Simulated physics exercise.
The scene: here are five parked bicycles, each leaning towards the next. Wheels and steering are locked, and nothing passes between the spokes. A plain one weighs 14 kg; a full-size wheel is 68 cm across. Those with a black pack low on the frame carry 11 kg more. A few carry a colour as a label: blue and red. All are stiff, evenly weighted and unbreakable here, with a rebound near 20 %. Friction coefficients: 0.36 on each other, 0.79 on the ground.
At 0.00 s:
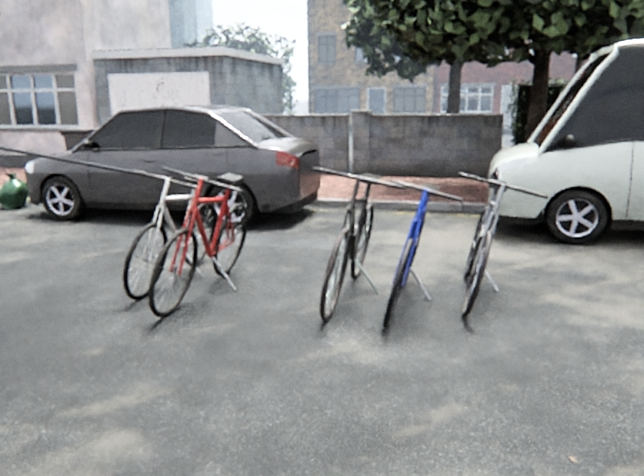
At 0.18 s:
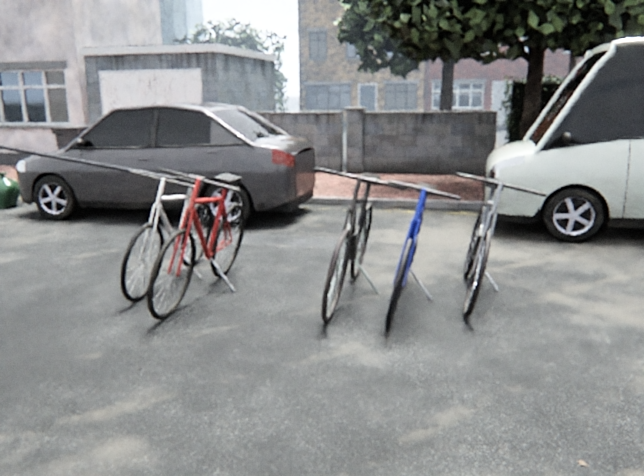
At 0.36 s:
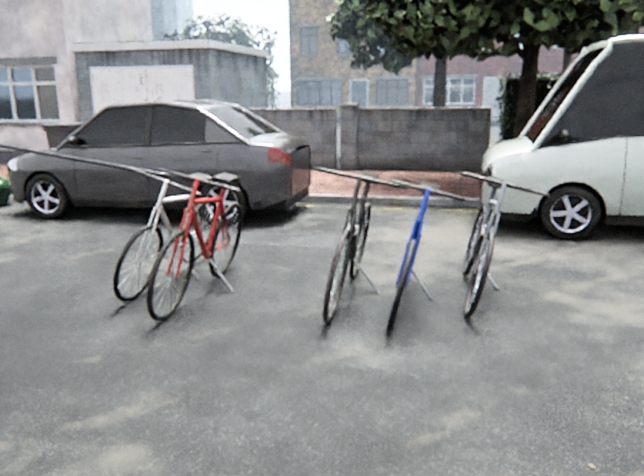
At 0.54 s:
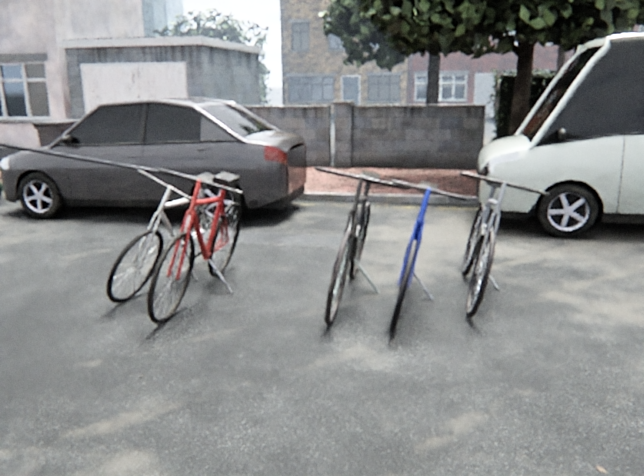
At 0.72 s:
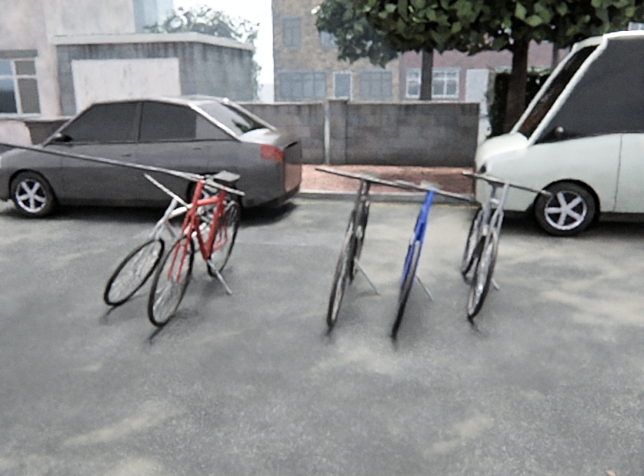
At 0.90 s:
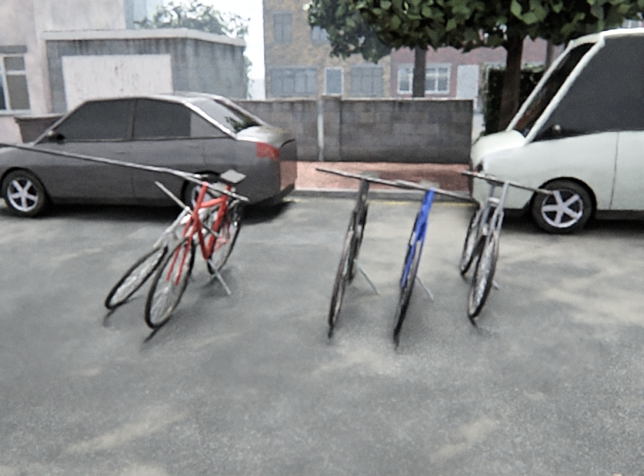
In this clip, the view shifts slightly around five parked bicycles as a long pole reaches in from the left and the pale leftmost bicycle leans rightward toward the red one, which then tilts slightly; the other three stay upright.
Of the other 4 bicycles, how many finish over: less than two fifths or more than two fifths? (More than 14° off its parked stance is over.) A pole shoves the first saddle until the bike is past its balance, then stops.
It comes to less than two fifths.
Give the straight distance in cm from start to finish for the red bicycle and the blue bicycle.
Red 70, blue 0.
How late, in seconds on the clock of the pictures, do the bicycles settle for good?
Around 2.5 s.
Around 1.18 s, 1 of the 4 other bicycles over; red bicycle tipped 18°.
Around 1.44 s, 1 of the 4 other bicycles over; red bicycle tipped 36°.
Around 1.68 s, 1 of the 4 other bicycles over; red bicycle tipped 67°.
Around 2.16 s, 1 of the 4 other bicycles over; red bicycle lying flat.
Finally (2.8 s), 1 of the 4 other bicycles over; red bicycle lying flat; blue bicycle unmoved. That is 25 per cent. Three left standing. Seen by the last camera, middles, red bicycle near (280, 276), blue bicycle near (416, 242).
